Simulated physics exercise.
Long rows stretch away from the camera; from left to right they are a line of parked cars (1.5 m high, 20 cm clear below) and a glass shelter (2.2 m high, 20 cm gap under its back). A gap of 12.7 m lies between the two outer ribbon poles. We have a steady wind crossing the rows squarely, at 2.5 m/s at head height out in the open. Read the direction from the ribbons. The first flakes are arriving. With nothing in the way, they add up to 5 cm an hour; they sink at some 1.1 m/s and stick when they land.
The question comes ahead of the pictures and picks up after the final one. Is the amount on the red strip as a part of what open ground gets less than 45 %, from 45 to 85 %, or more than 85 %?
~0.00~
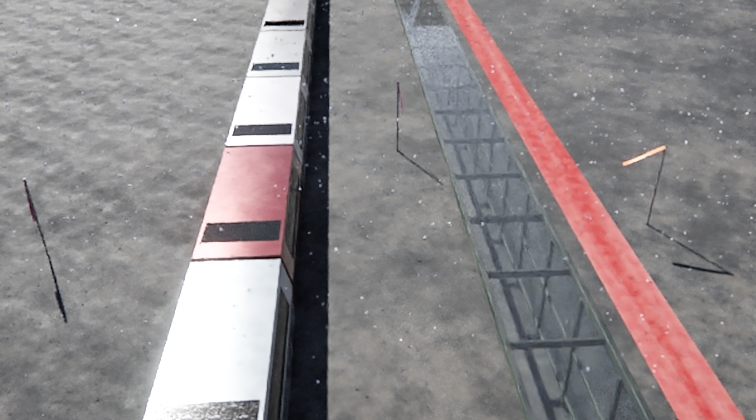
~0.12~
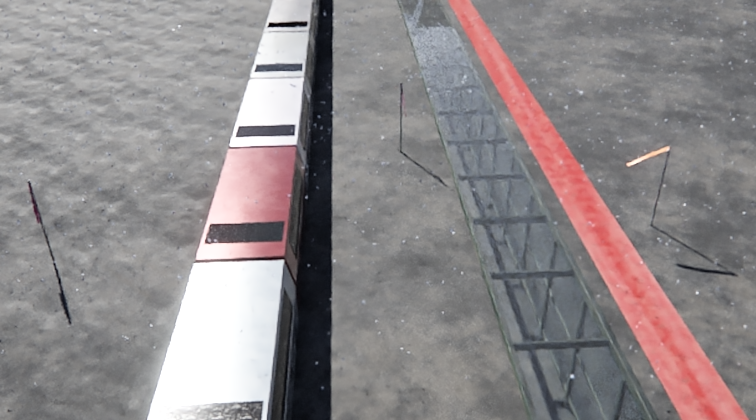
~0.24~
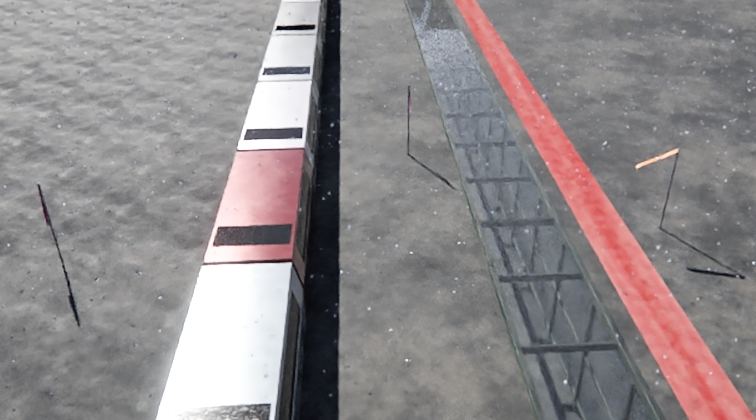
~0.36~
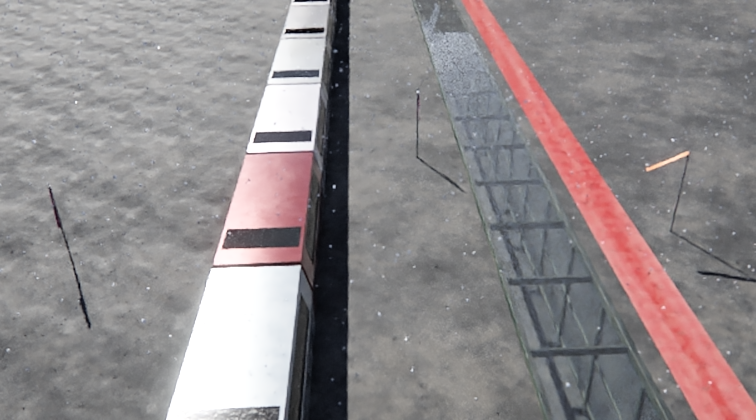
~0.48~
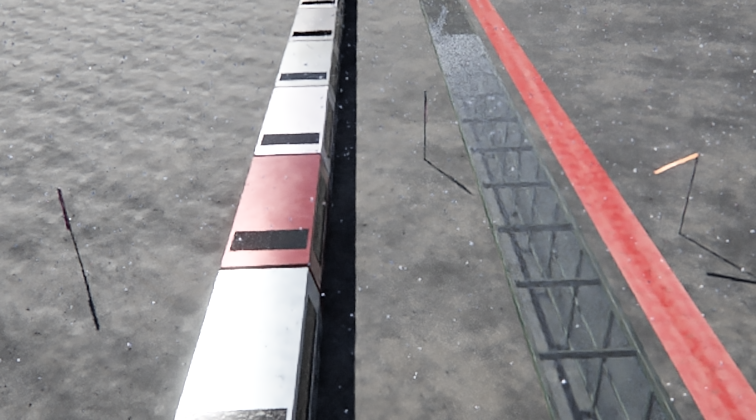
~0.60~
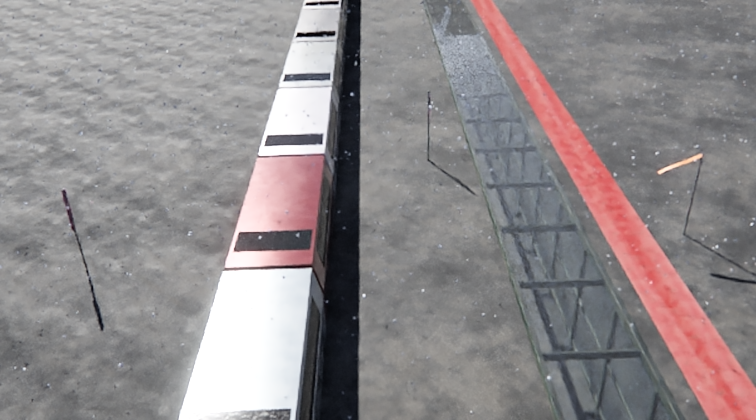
It is more than 85 %.
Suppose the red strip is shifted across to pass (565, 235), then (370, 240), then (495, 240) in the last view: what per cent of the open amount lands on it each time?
Try 1: Near 100 %; try 2: Near 90 %; try 3: Near 0 %.
In 10 minutes the red strip collects 8 mm against 8 mm in the open.
In 30 minutes the red strip collects 24 mm against 25 mm in the open.
In 60 minutes the red strip collects 48 mm against 50 mm in the open, so the red strip has 97 % of the open amount; the left half of it has 95 %, the right half 99 %.
